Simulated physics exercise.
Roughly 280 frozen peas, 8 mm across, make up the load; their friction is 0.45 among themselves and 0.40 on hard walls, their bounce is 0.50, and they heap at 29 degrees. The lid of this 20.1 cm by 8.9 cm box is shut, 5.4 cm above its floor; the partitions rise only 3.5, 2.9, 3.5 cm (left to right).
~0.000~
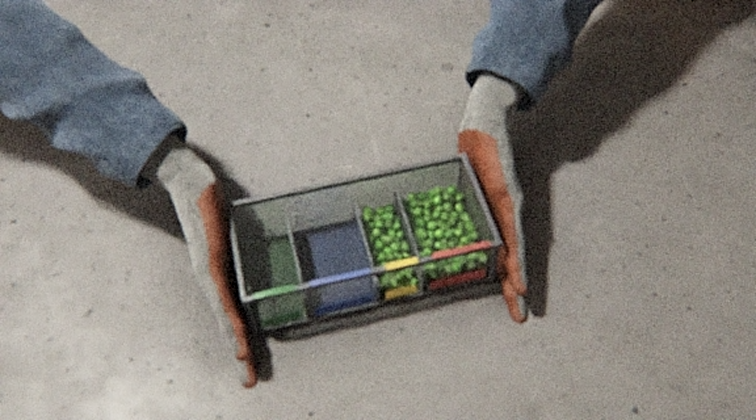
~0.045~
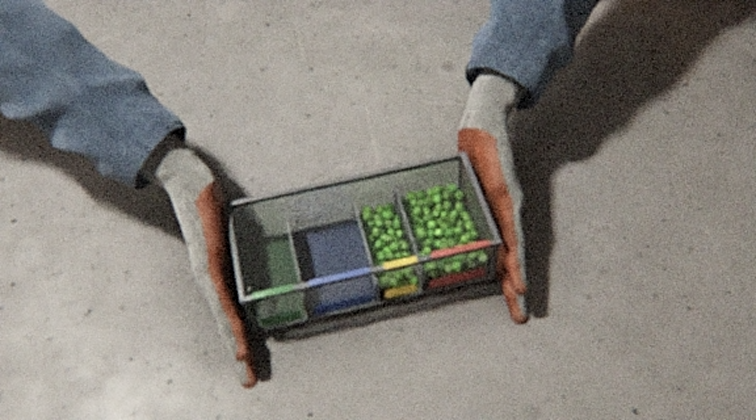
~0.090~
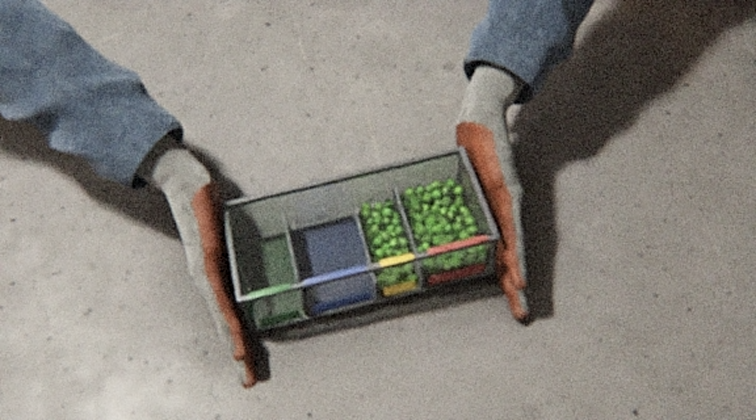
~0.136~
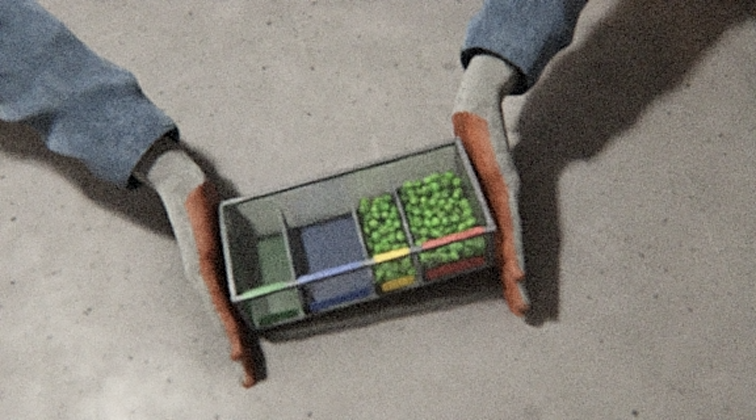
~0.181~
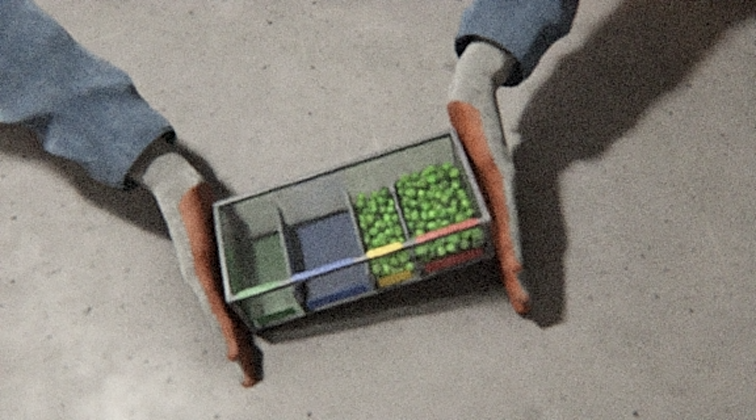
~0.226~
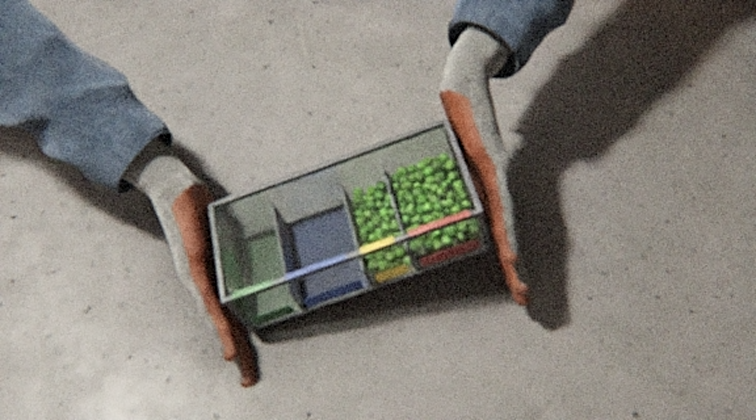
At first, two hands in blue sleeves hold a clear, divided box nearly level over a gray surface, with green peas in the yellow and red sections at right. The right hand then gradually raises its end, tilting the box moderately down toward the left, while the peas remain in the same two sections.
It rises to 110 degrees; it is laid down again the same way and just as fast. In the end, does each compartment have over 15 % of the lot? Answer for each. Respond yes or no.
Red: No; blue: Yes; green: Yes; yellow: No.
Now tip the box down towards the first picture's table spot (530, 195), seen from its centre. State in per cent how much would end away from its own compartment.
That would be close to 25 per cent.
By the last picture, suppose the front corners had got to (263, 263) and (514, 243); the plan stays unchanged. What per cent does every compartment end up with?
The compartments end with red 100 per cent, blue 0 per cent, green 0 per cent and yellow 5 per cent.
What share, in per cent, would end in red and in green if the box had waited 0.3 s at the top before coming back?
In per cent: Red 0; green 75.
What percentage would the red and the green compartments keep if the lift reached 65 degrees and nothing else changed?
In per cent, red 60 and green 5.
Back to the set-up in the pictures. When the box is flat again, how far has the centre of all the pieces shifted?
The balance point ends up some 12.5 centimetres from where it began.
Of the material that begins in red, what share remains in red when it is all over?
I'd estimate about 0 %.
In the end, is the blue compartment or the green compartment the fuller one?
Green.
After 1.42 s, tilt 110 degrees; red 30 %, blue 20 %, green 25 %, yellow 25 %.
After 2.21 s, tilt 50 degrees; blue 25 %, green 75 %.
After 3.02 s, tilt 0 degrees; blue 20 %, green 80 %.
At rest (3.5 s), red 0 %, blue 20 %, green 80 %, yellow 0 %.
